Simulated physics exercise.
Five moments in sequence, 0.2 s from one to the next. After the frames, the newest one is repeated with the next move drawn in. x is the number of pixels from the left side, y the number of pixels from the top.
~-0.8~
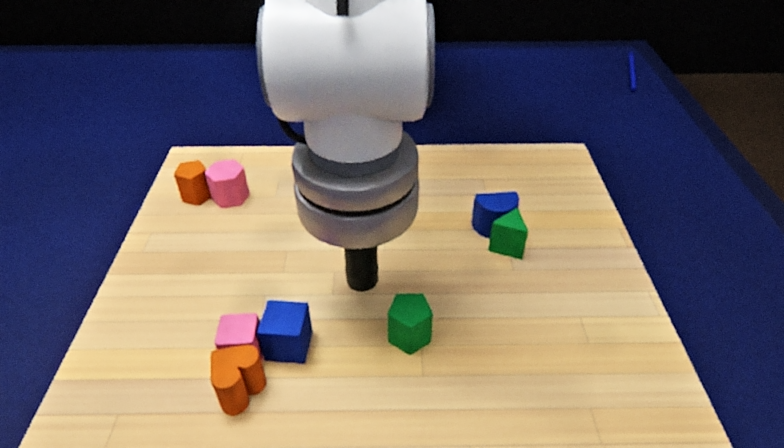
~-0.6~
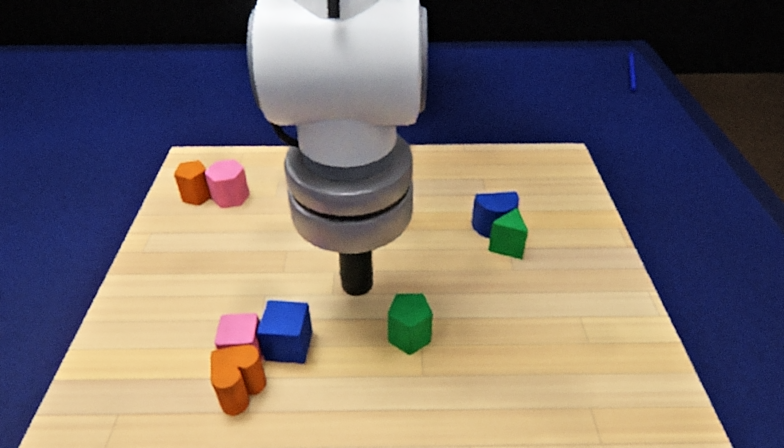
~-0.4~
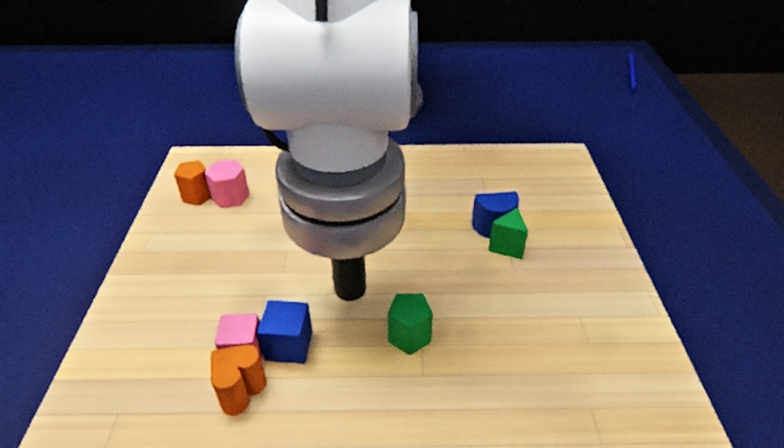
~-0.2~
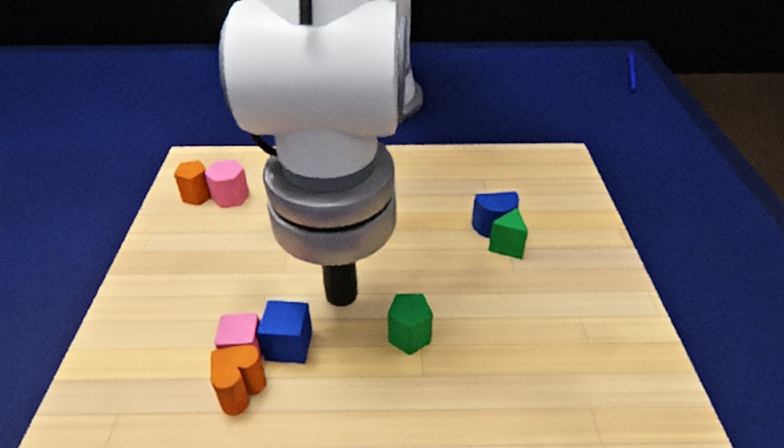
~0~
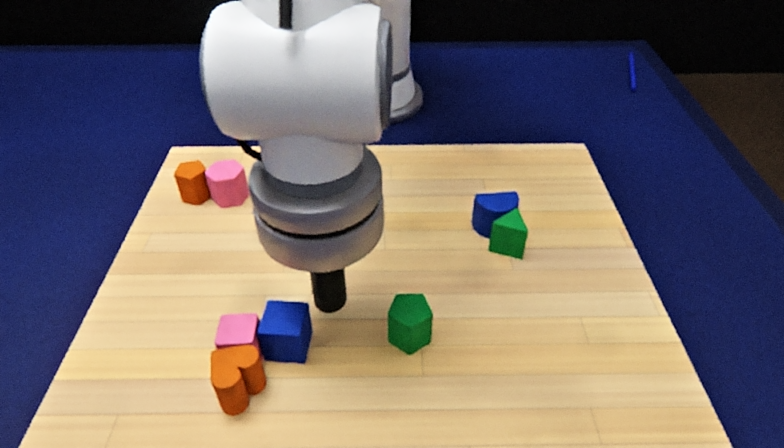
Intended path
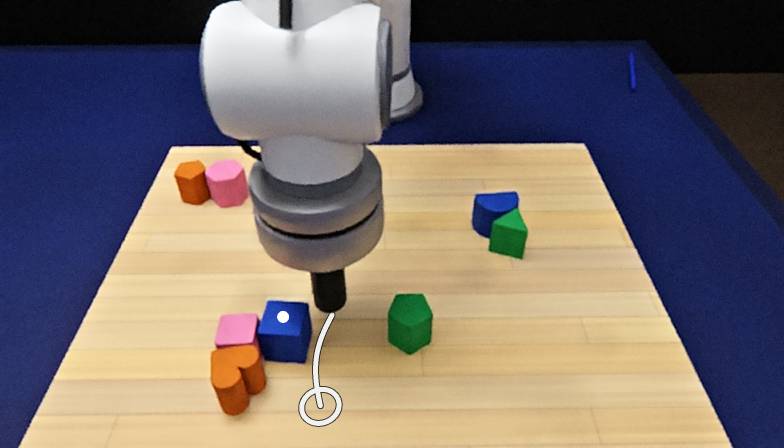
At the start, a robot arm holds its dark rod over a wooden board, between a blue block at left and a green pentagon block at right. The arm then moves slowly left and slightly toward the viewer, nearing the blue block, while all the blocks stay still.
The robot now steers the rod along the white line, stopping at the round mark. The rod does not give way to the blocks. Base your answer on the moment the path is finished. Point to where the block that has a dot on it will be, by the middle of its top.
Expect it around (264, 348).
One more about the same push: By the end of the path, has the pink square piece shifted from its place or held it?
It gets pushed out of place.
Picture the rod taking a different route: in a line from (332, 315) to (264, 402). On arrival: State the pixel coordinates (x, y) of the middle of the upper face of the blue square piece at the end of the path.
Just about (214, 367).
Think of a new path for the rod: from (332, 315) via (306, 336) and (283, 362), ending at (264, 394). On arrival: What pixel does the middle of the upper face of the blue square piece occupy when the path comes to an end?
My estimate: (209, 372).
Path on the board, from (332, 315) over (320, 342) and (316, 373) to (320, 406); the dot is on the blue square piece.
The first path, step by step. One third of the way, rod (318, 329); pink square piece (228, 328), turned 15° clockwise; blue square piece (270, 332), turned 15° clockwise.
Two thirds of the way, rod (313, 360); orange heart (216, 374); pink square piece (224, 327), turned 30° clockwise; blue square piece (263, 347), turned 55° clockwise.
At the end, rod (318, 393); orange heart (216, 374); pink square piece (224, 327), turned 30° clockwise; blue square piece (264, 348), turned 60° clockwise; green pentagon in place.
